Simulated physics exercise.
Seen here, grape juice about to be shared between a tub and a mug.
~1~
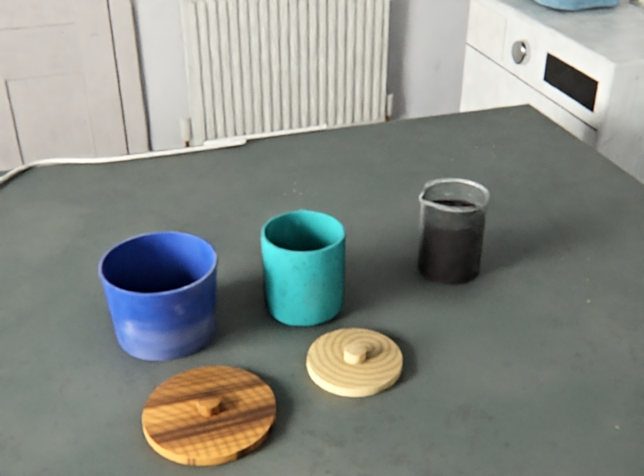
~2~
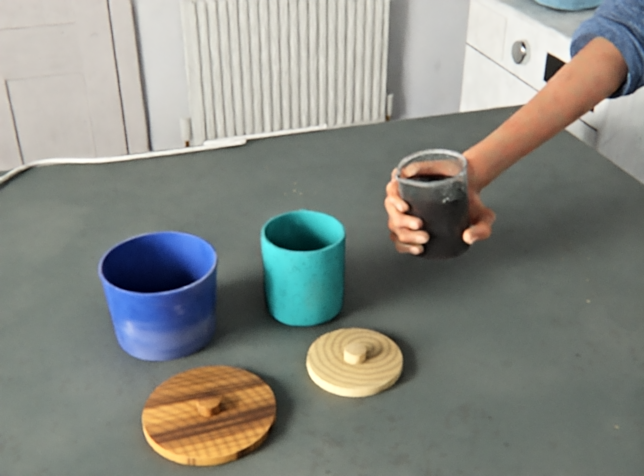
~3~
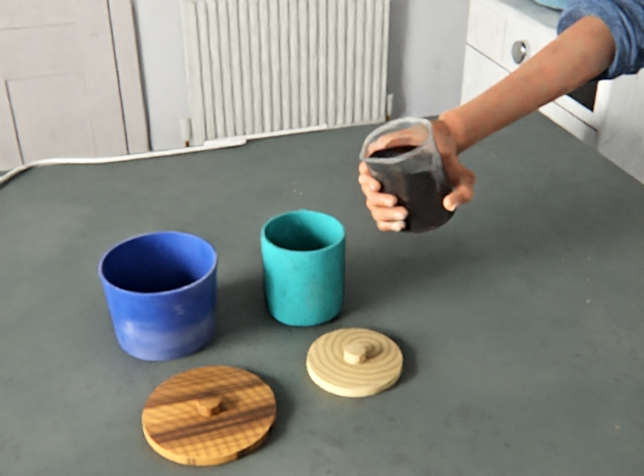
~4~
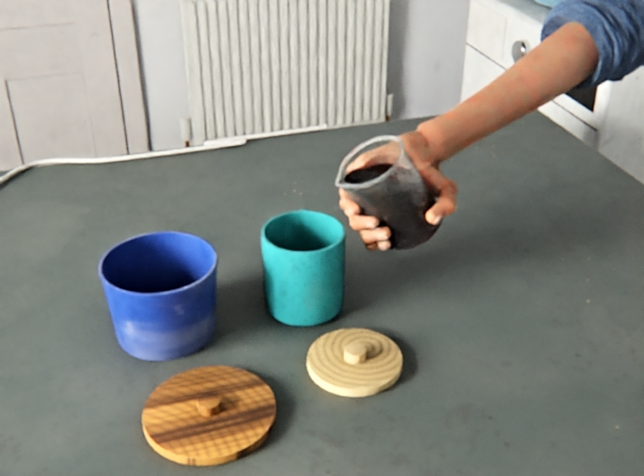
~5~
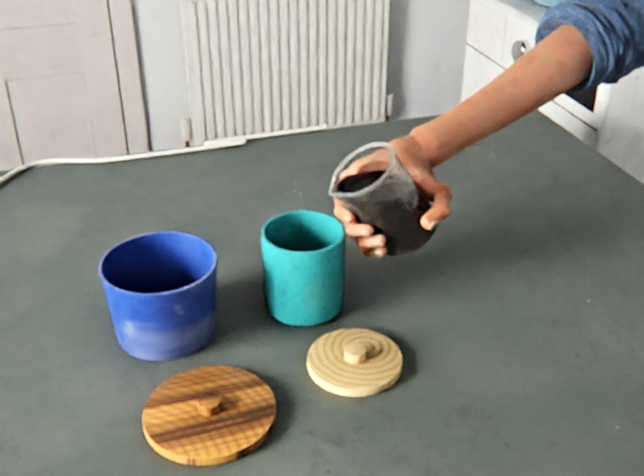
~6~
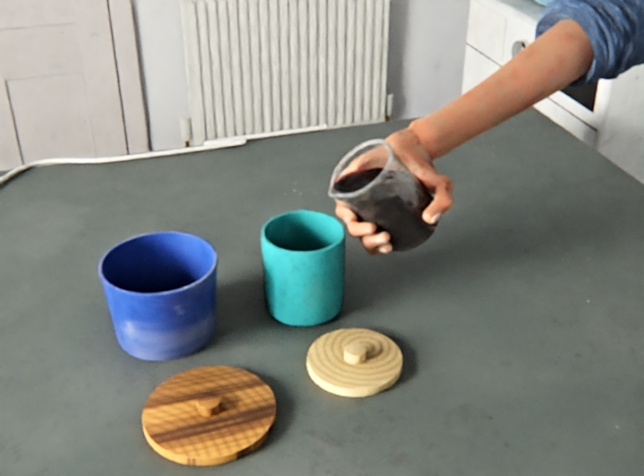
The footage shows a blue tub, a teal mug and two wooden lids on a grey table as a hand lifts a beaker of dark liquid at right, moves it left near the mug and gradually tilts it leftward.
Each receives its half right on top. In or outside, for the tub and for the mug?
The tub fills up; the mug fills up.
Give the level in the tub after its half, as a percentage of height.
Roughly 20 per cent.
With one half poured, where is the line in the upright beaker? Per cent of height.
I make it 35 per cent.
A moment on, the grape juice goes into the mug.
Further on, the grape juice goes into the tub.
When it is over, the mug has its share inside; the tub has its share inside.
